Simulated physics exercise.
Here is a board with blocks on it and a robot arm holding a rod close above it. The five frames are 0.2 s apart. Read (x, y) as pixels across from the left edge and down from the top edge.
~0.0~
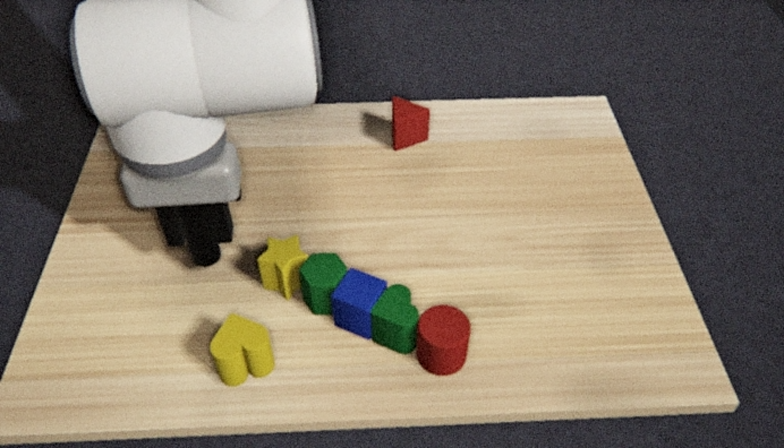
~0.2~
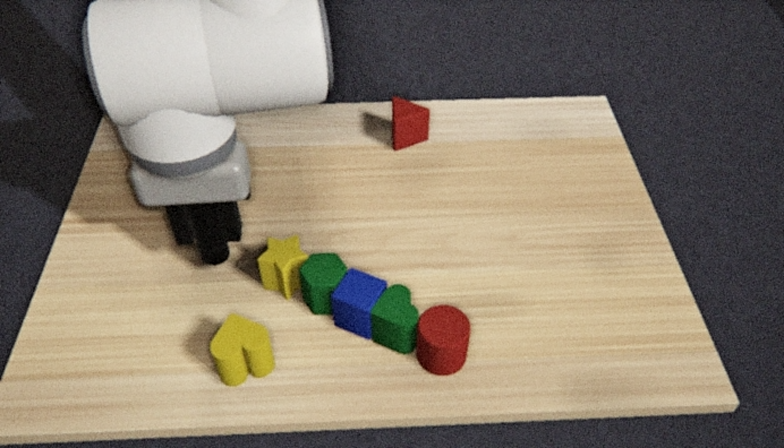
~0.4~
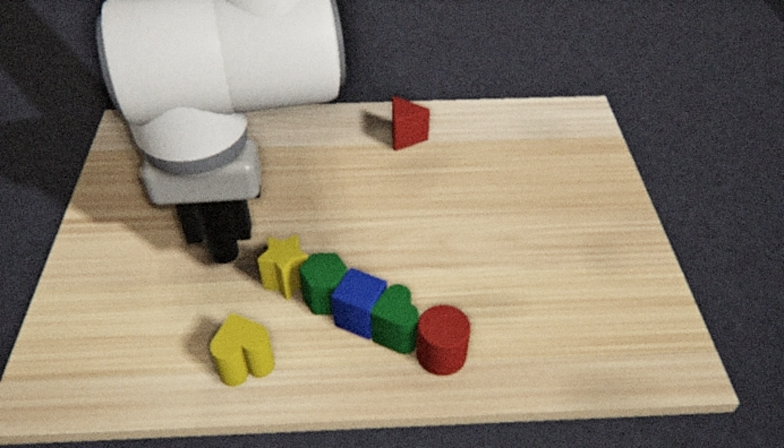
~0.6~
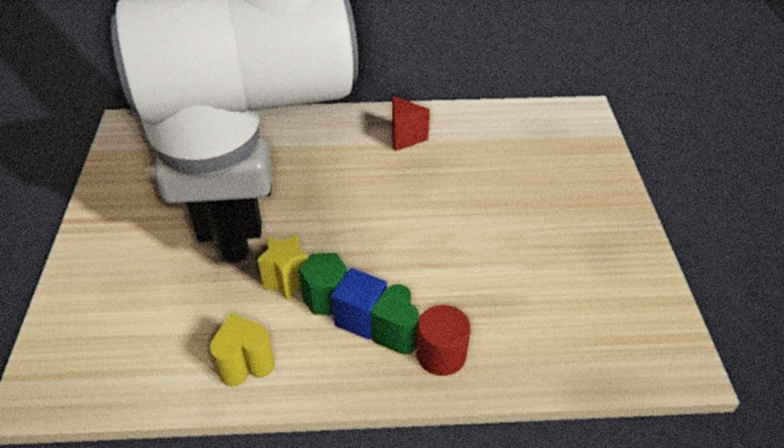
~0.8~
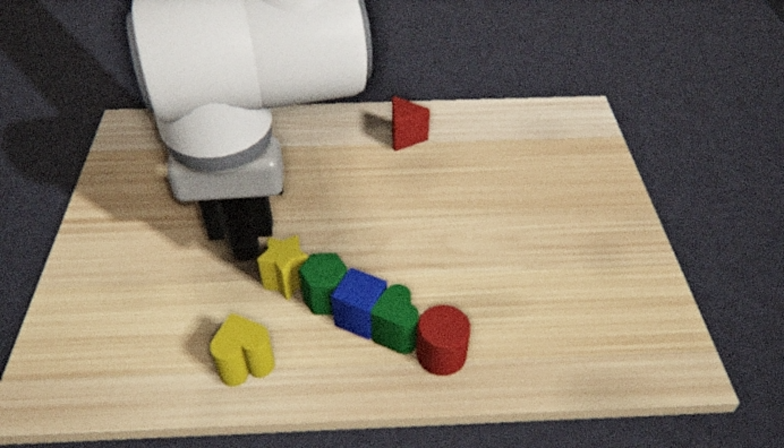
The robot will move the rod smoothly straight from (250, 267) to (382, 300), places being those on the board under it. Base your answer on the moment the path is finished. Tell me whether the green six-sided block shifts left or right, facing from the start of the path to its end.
It moves left.
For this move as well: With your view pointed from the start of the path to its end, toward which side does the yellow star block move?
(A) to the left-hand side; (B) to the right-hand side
A.
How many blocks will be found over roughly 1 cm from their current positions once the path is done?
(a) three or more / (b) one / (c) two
(a)
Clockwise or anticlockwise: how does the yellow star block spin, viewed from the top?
From above, the yellow star block will be seen to turn anti-clockwise.
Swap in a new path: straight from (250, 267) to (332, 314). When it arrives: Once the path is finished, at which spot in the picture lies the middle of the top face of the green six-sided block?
It sits at (372, 251).
What follows on the original path. One third of the way, rod at (291, 263); yellow star block at (319, 249); green six-sided block at (354, 266), turned 20° clockwise; blue four-sided block at (379, 295), turned 20° clockwise; green heart block at (408, 319), turned 15° clockwise.
Two thirds of the way, rod at (336, 274); yellow star block at (358, 243), turned 55° anticlockwise; green six-sided block at (402, 256), turned 60° clockwise; blue four-sided block at (396, 292), turned 55° clockwise; green heart block at (412, 327), turned 30° clockwise.
At the end, rod at (382, 285); yellow star block at (372, 242), turned 100° anticlockwise; green six-sided block at (412, 254), turned 70° clockwise; blue four-sided block at (400, 296), turned 45° clockwise; green heart block at (413, 328), turned 40° clockwise.
